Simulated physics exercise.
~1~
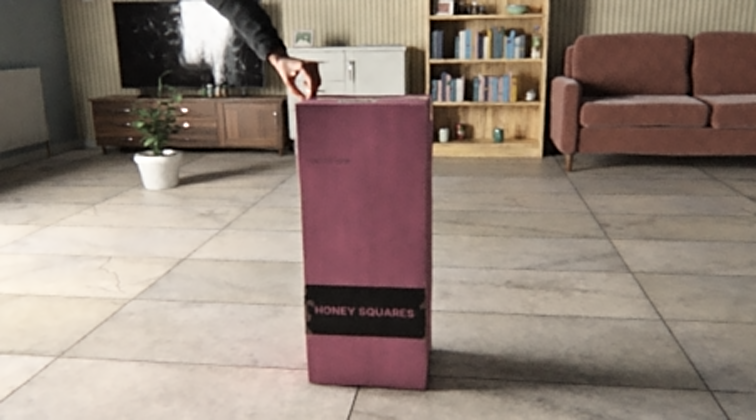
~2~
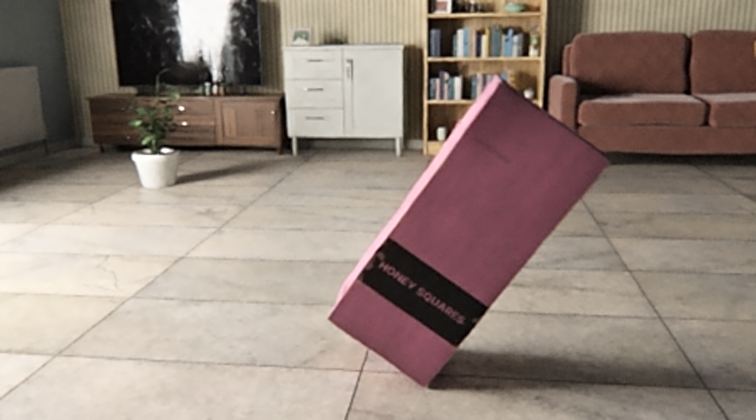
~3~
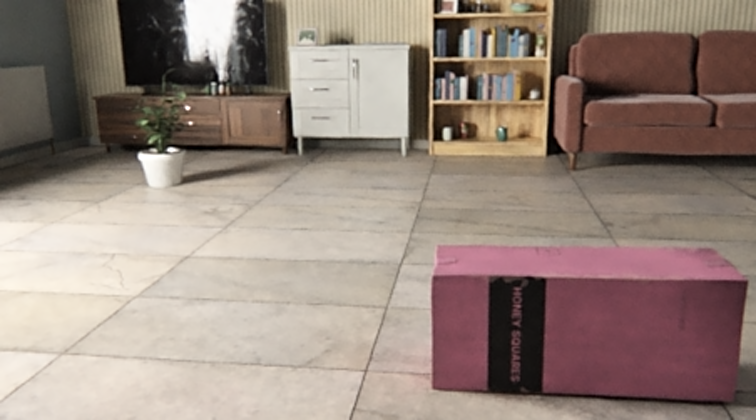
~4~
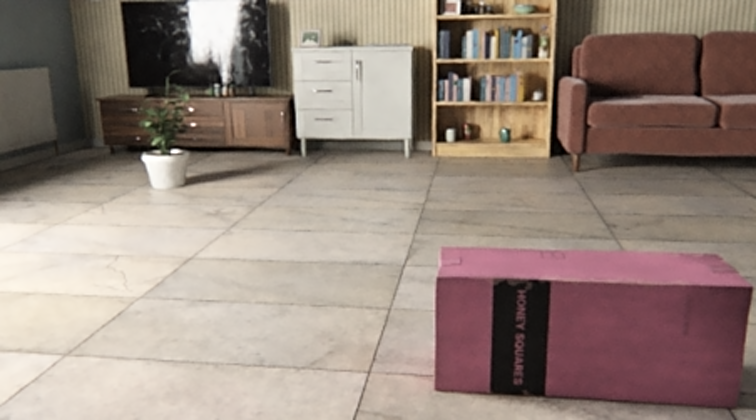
In a living room with a tiled floor, a hand at the top of a tall pink box labelled Honey Squares gave it a quick shove and drew away. The box tipped over to the right, landed on its side and lay still.
